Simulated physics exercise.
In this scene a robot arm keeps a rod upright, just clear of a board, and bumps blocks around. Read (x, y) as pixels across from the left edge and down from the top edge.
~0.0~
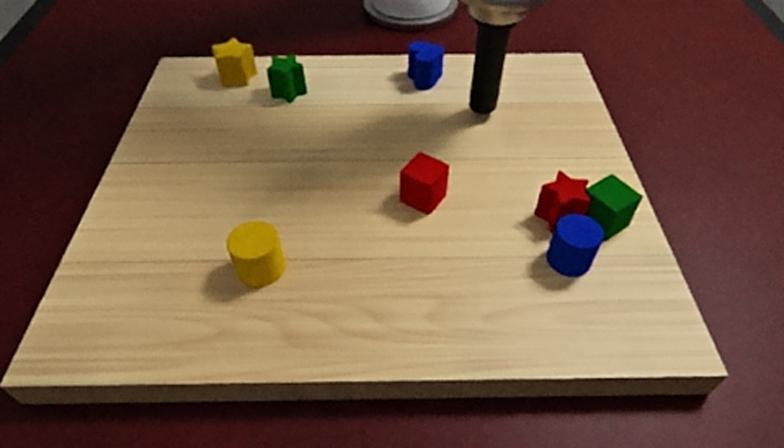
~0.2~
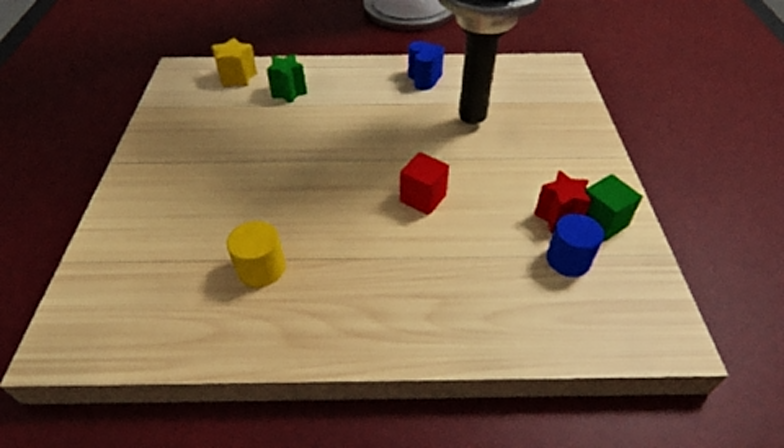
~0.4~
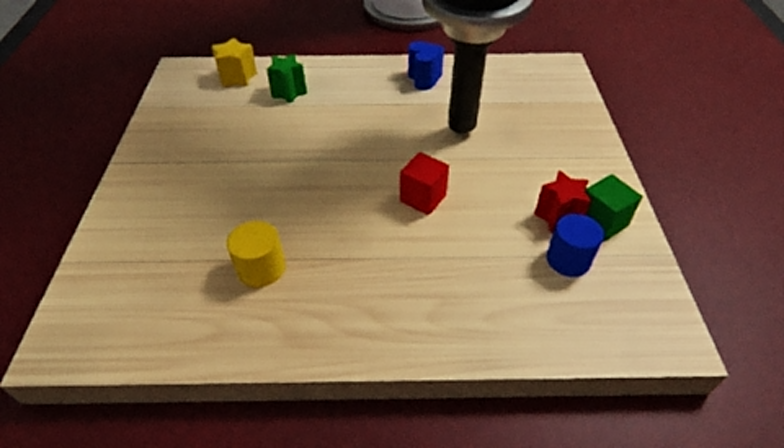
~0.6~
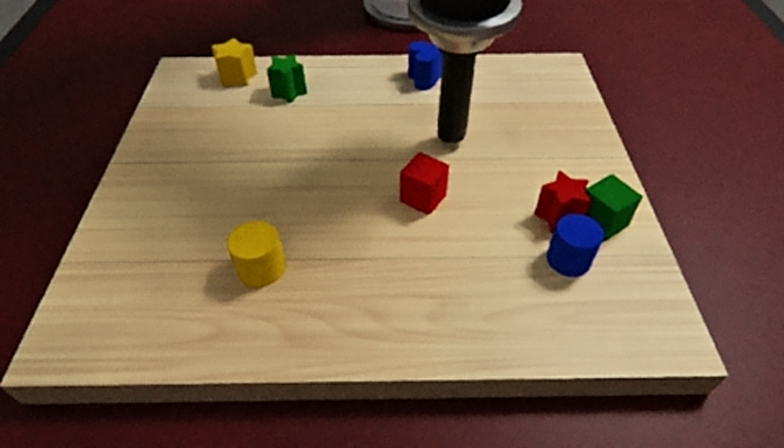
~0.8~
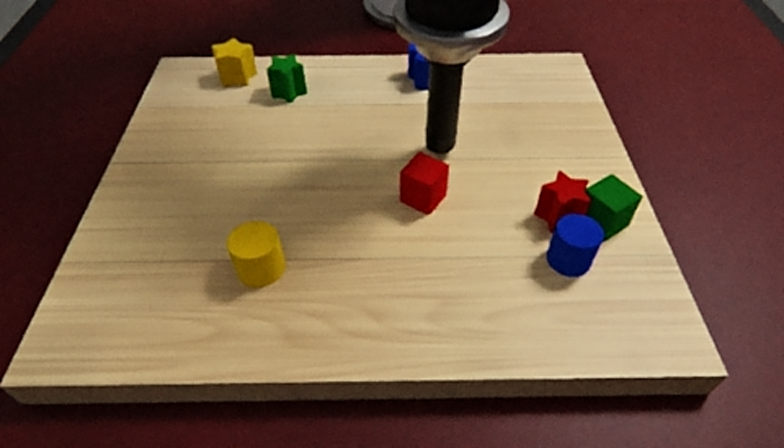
A robot arm's dark rod moving slightly left and forward toward a red cube on a wooden board, the coloured blocks staying still.
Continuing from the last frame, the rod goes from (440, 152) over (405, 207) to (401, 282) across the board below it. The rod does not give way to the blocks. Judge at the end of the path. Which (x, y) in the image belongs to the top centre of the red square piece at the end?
Put as a pixel place, it's (440, 226).
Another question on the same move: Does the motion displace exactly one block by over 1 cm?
Short answer: Yes.
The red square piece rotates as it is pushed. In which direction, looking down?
It goes anticlockwise.
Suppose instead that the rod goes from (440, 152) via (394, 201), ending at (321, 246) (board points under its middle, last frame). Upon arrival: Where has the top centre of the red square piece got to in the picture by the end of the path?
It should be at (421, 190) by then.
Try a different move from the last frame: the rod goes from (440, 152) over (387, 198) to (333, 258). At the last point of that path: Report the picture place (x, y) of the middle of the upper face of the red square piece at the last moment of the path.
At roughly (421, 183).
What follows on the original path. One third of the way, rod at (416, 180); red square piece at (424, 182), turned 35° anticlockwise.
Two thirds of the way, rod at (399, 223); red square piece at (432, 218), turned 100° anticlockwise.
At the end, rod at (401, 275); red square piece at (440, 226), turned 125° anticlockwise.
